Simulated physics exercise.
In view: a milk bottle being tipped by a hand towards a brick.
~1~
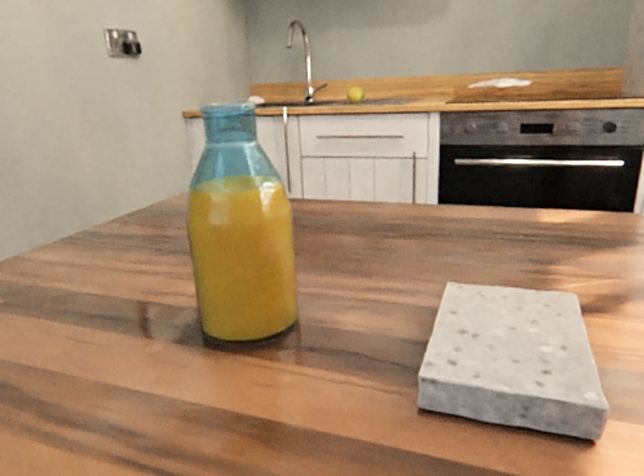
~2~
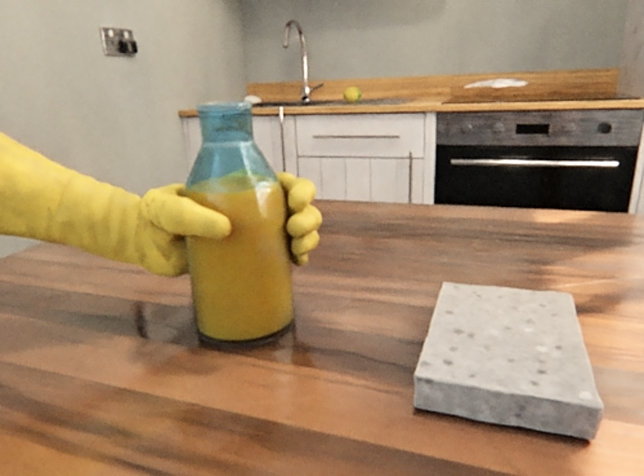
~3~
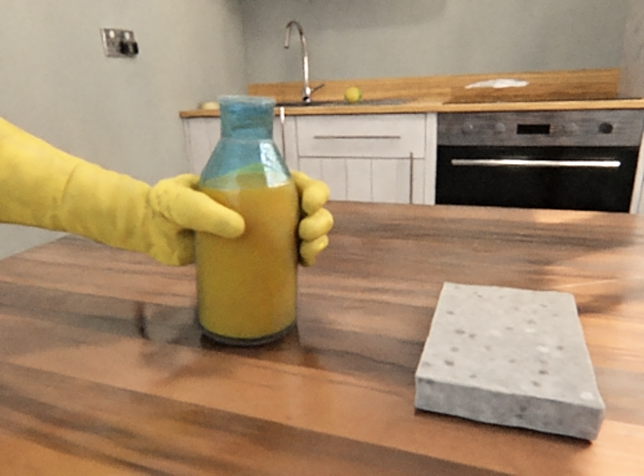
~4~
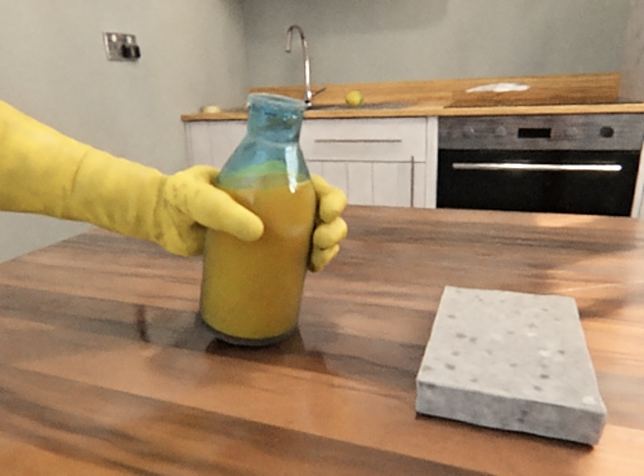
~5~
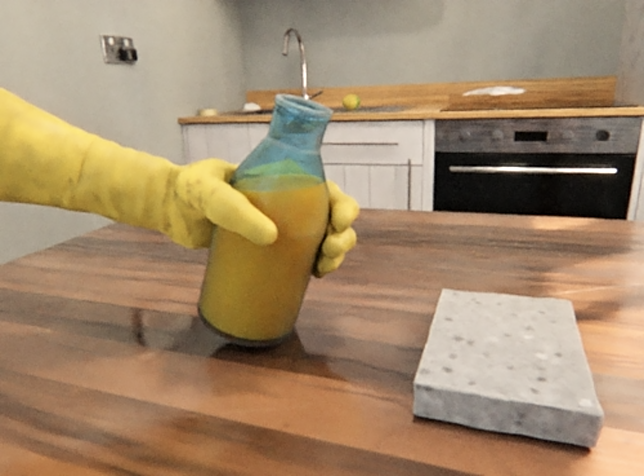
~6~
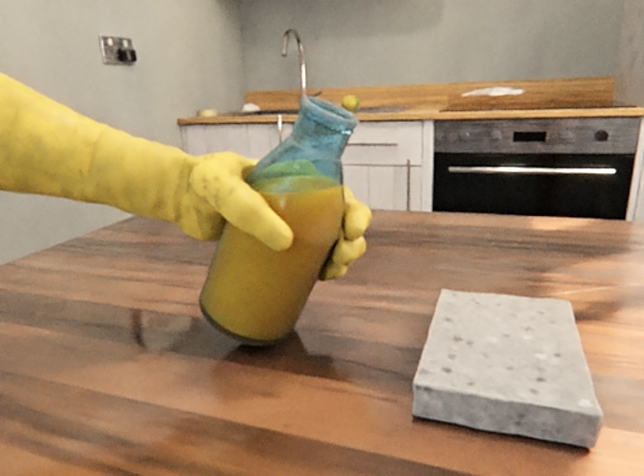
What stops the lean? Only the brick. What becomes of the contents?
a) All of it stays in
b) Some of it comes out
Answer: B.
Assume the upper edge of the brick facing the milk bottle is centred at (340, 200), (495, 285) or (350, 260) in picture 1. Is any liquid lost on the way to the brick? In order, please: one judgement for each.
One by one, the answers are: Stays clean, pours over and stays clean.
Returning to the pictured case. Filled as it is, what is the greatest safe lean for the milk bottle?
Tilt reading: Close to 70 degrees.
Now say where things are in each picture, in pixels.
It stands upright; milk bottle (239, 217) about two thirds full, in the first frame.
A hand takes hold; milk bottle about two thirds full, surface at (232, 185); brick (502, 343), in the second frame.
The top moves towards the brick; milk bottle (247, 214) about two thirds full, in the third frame.
On the way over; milk bottle about two thirds full, surface at (267, 181); brick (504, 348), in the fourth frame.
It is leaning; milk bottle (274, 216) tipped 20°, in the fifth frame.
Tipping on its foot; milk bottle (287, 216) tipped 25°; brick (501, 351), in the sixth frame.
Soon after, the milk bottle leans by about 50°; nothing has left it.
Later, the milk bottle leans by about 70°; some has gone over its rim; nearly all of the orange juice is inside.
In the end, the milk bottle leans by about 80°, against the brick; some has gone over its rim; about two thirds of the orange juice is inside.
